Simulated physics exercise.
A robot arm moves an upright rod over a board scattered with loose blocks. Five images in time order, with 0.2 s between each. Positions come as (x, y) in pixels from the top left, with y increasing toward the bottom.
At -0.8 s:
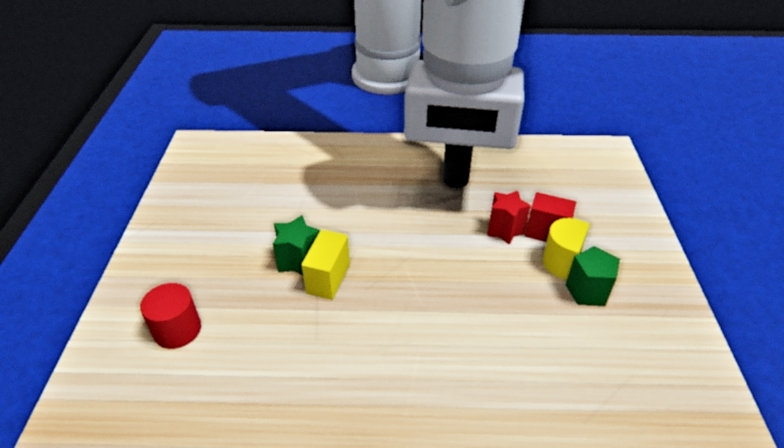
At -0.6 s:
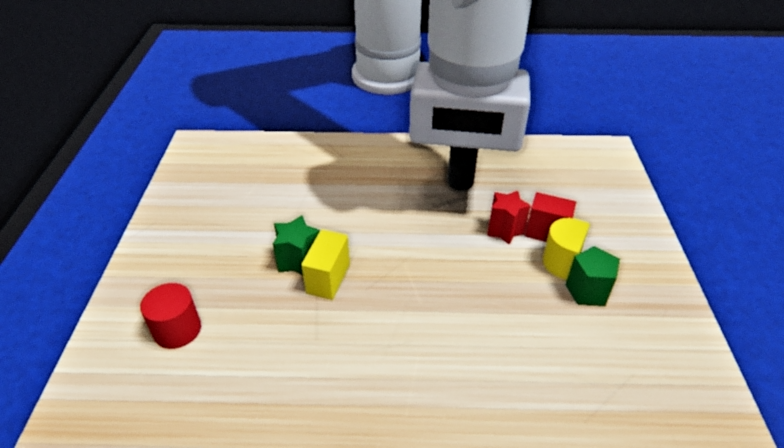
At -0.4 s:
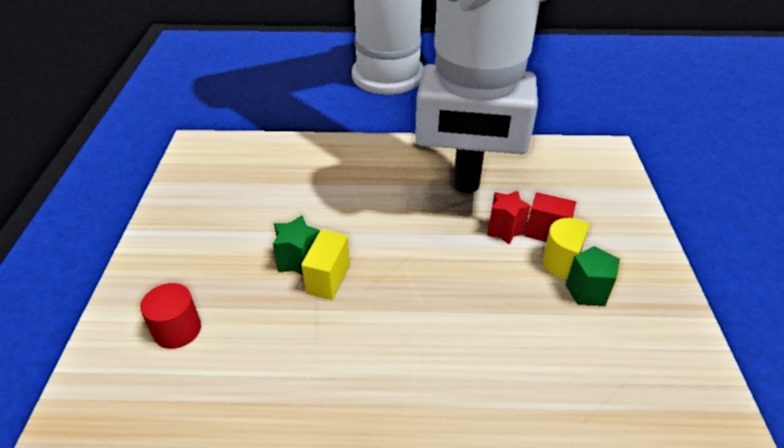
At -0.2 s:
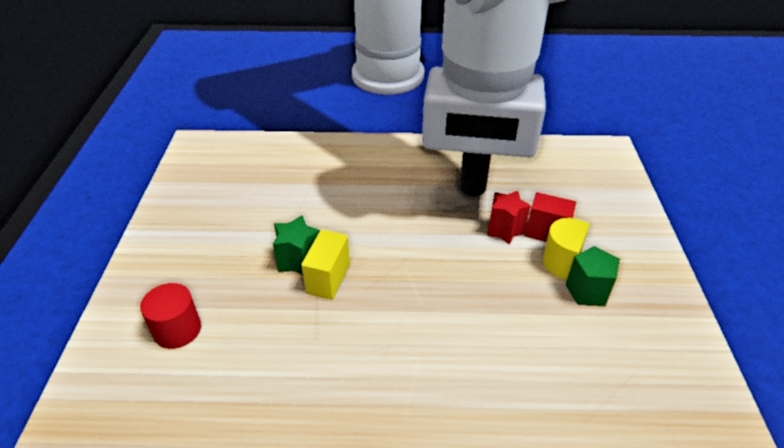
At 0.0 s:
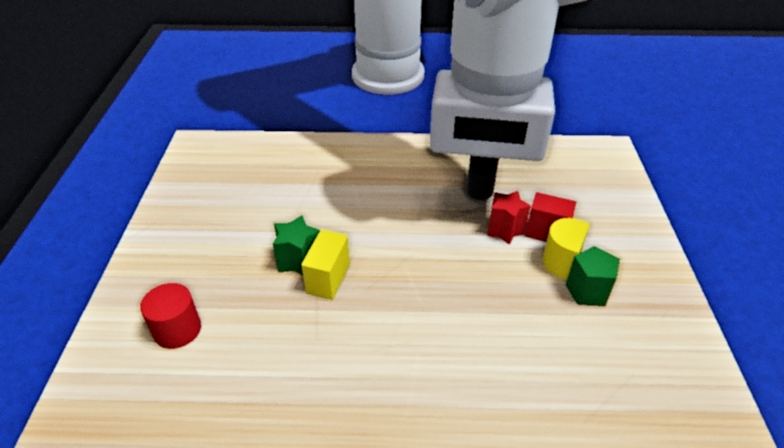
A robot arm slid its dark upright rod slowly a short way right and slightly toward the viewer, nearing the red star-shaped block, while all the colored blocks on the wooden board stayed still.
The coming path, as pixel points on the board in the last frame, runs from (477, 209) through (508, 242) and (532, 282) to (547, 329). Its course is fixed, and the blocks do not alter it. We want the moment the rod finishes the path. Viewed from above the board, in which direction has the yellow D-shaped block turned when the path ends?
From overhead, the rotation is clockwise.
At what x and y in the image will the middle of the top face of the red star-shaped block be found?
So, by the moment the path ends, you'll find the top centre of the red star-shaped block at (572, 259).
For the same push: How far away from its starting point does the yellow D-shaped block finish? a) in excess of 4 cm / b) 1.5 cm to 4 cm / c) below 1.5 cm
Correct choice: B.
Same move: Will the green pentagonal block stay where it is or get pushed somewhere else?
Moved away.
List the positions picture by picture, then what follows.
Rod tip at (456, 181); block tops, red star-shaped block at (510, 202); red oblong block at (554, 204); yellow D-shaped block at (570, 232); green pentagonal block at (599, 262), in the first frame.
Rod at (461, 184); blocks unchanged, in the second frame.
Rod at (466, 186); blocks unchanged, in the third frame.
Rod at (473, 189); blocks unchanged, in the fourth frame.
Rod at (480, 193); red star-shaped block at (510, 202); red oblong block at (554, 204); yellow D-shaped block at (570, 232); green pentagonal block at (599, 262), in the fifth frame.
One third of the way, rod at (512, 226); red star-shaped block at (535, 231), turned 30° anticlockwise; red oblong block at (559, 209), turned 30° anticlockwise; yellow D-shaped block at (574, 233).
Two thirds of the way, rod at (537, 265); red star-shaped block at (571, 253), turned 85° anticlockwise; red oblong block at (559, 209), turned 30° anticlockwise; yellow D-shaped block at (598, 234), turned 30° clockwise; green pentagonal block at (610, 267).
At the end, rod at (552, 313); red star-shaped block at (572, 259), turned 115° anticlockwise; red oblong block at (559, 209), turned 30° anticlockwise; yellow D-shaped block at (598, 234), turned 30° clockwise; green pentagonal block at (612, 268).
